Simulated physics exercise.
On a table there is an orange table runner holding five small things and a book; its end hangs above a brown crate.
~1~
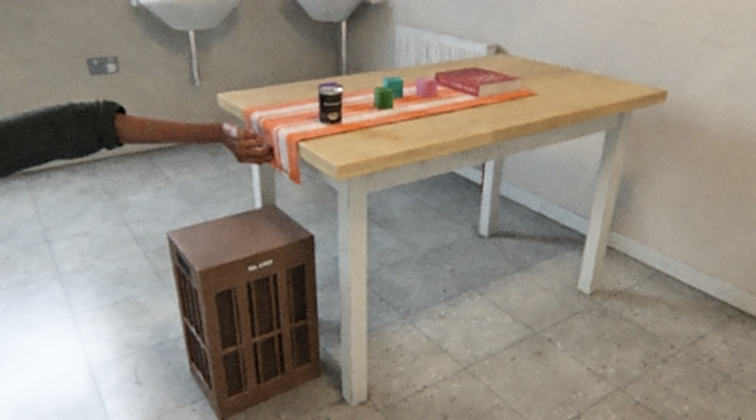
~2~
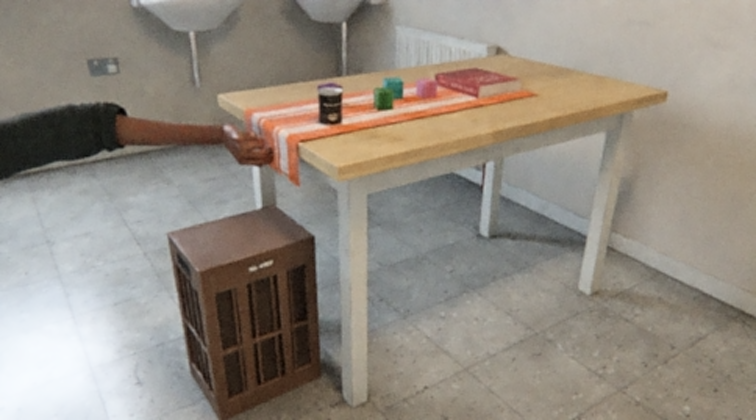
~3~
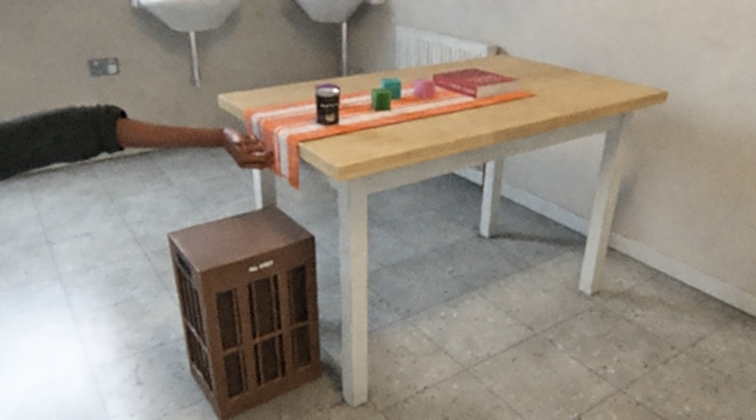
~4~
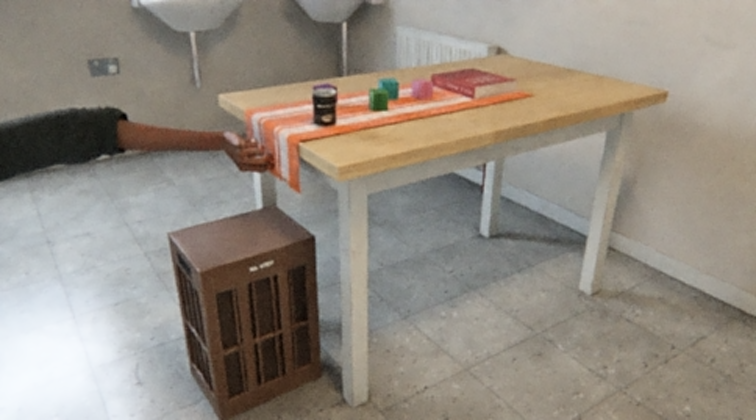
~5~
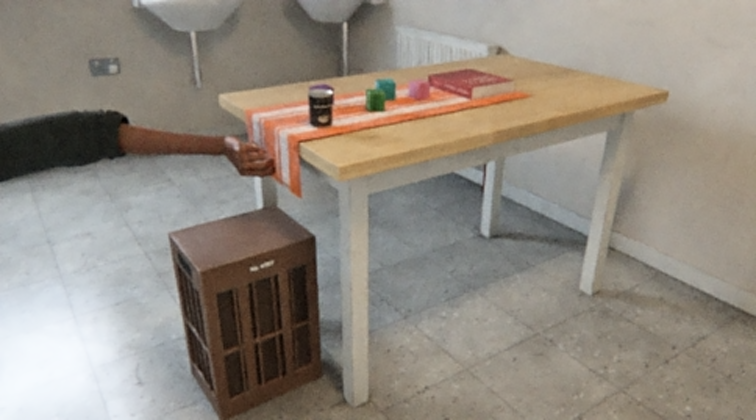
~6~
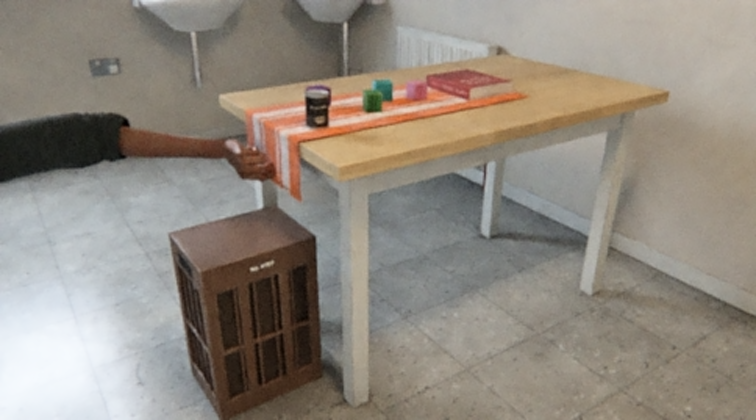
An orange runner slides slowly left with its objects as a hand pulls its end.
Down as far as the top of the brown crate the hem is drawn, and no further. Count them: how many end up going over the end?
The count that falls away is going to be one.
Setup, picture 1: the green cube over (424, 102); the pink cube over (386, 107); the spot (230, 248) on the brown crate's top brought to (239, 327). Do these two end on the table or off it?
Result: Green cube still there, pink cube gone.
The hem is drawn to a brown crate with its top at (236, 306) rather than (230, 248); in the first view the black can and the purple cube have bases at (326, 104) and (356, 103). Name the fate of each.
Result: Black can gone, purple cube gone.
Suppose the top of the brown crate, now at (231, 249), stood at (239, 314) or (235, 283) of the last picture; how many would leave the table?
3 and 2.
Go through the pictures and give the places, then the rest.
Hem (300, 185); black can (330, 90); purple cube (330, 84); green cube (384, 89); turquoise cube (393, 79); pink cube (427, 79); top of the crate (230, 248), in the first picture.
Hem (300, 187); black can (330, 91), in the second picture.
Hem (298, 191); purple cube (328, 86), in the third picture.
Hem (301, 194); green cube (379, 90); top of the crate (231, 249), in the fourth picture.
Hem (301, 199); turquoise cube (386, 81), in the fifth picture.
Hem (301, 202); black can (316, 93); purple cube (318, 87); green cube (372, 92); turquoise cube (383, 81); pink cube (417, 82), in the sixth picture.
Soon after, hem near (274, 197); all still up.
After that, hem on the crate; black can gone.
In the end, hem on the crate; black can gone. It carries off one.
